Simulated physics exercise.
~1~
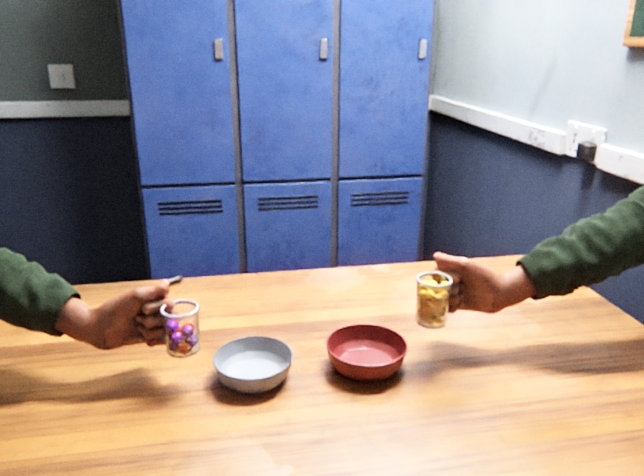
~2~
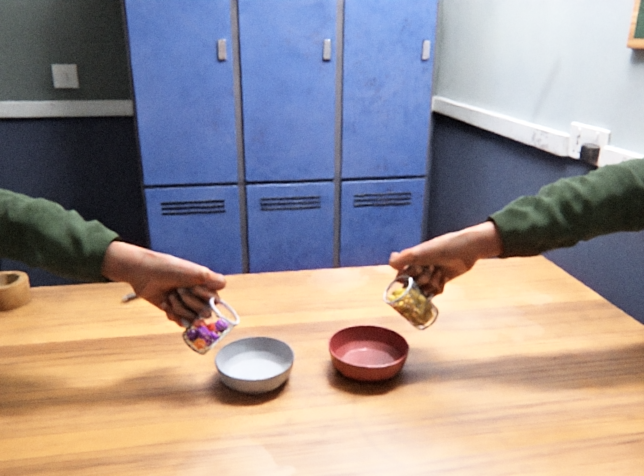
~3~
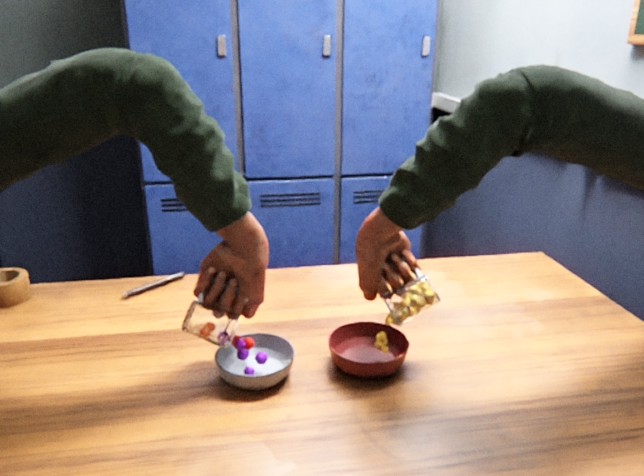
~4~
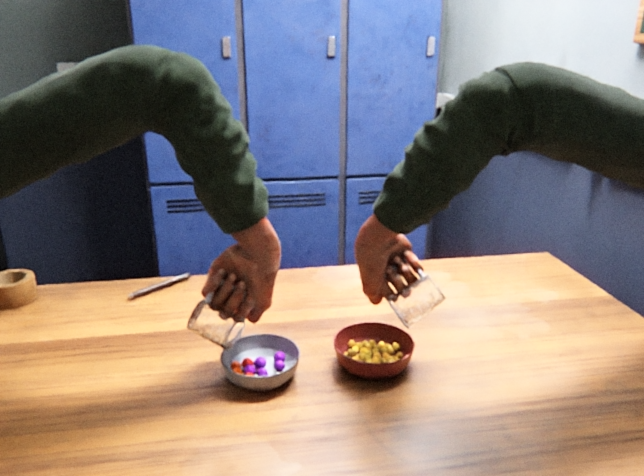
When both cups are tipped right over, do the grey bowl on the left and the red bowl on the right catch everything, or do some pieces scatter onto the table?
Both bowls catch everything. The colourful balls all end up in the grey bowl and the yellow pieces all end up in the red one, with none on the table.
